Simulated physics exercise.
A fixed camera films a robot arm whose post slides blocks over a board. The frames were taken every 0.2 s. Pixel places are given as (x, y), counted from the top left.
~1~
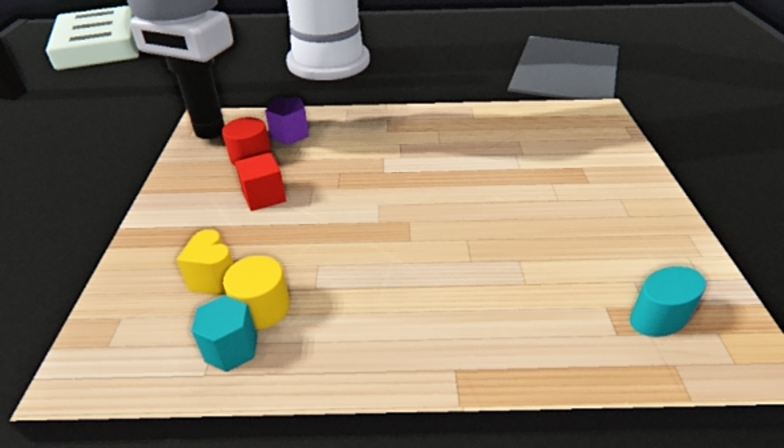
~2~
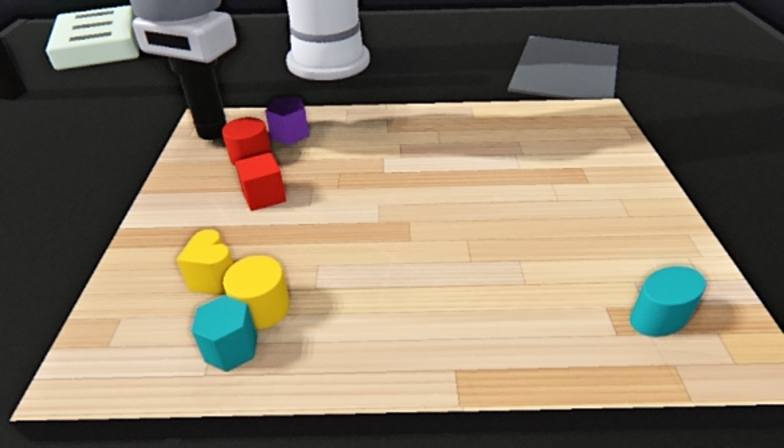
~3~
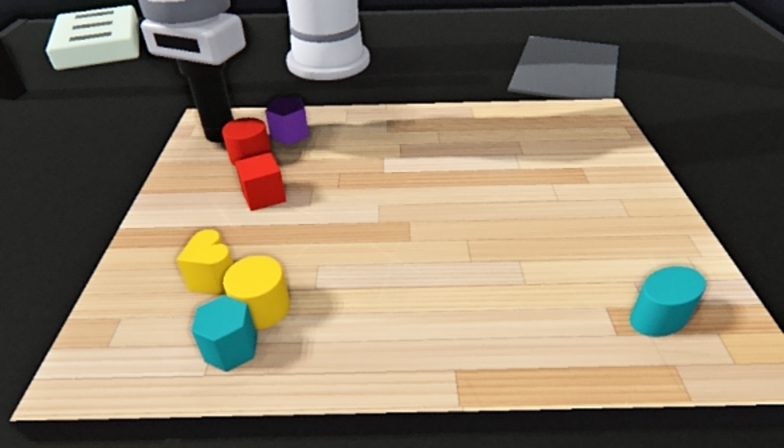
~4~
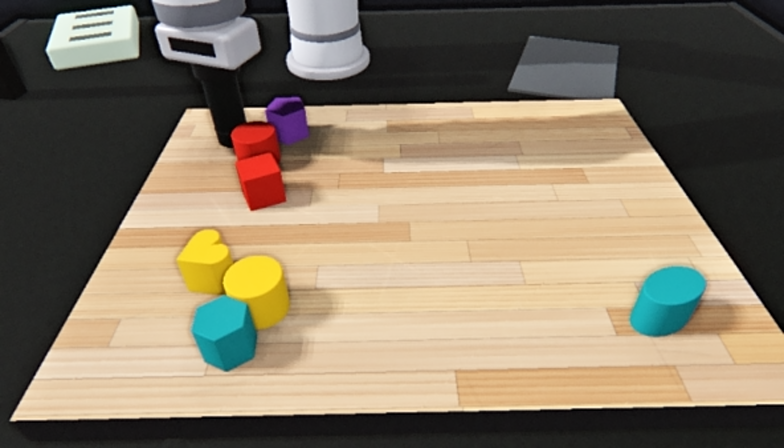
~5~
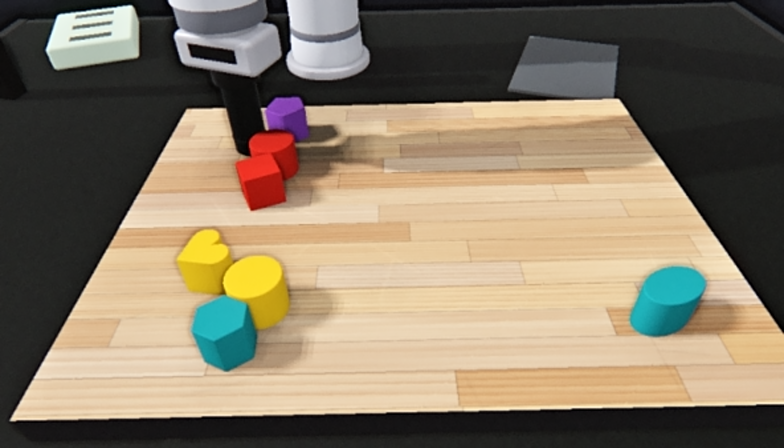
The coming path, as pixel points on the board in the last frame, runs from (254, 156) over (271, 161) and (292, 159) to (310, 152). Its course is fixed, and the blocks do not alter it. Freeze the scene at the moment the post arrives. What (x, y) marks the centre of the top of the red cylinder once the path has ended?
Its top centre lands on (297, 149).
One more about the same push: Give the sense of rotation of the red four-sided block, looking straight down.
Clockwise, from overhead.
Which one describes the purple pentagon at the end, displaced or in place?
Answer: Unmoved.
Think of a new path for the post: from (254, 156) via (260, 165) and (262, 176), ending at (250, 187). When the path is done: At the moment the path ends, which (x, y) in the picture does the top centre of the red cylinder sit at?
Final place: (293, 151).
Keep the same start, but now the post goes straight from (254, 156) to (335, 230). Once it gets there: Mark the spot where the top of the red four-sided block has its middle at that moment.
I'd expect the centre of its top face to be at (258, 181).
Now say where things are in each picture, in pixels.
In the first frame, post's lower end (211, 132); red four-sided block (257, 166); red cylinder (244, 127); purple pentagon (285, 105).
In the second frame, post (213, 133); blocks still.
In the third frame, post (221, 136); blocks still.
In the fourth frame, post (235, 140); red cylinder (253, 131).
In the fifth frame, post (253, 148); red four-sided block (257, 166); red cylinder (271, 140); purple pentagon (285, 105).
On the path given first. Halfway along, post (281, 154); red four-sided block (261, 170), turned 35° clockwise; red cylinder (295, 149).
At the end, post (309, 144); red four-sided block (261, 170), turned 35° clockwise; red cylinder (297, 149); purple pentagon still.
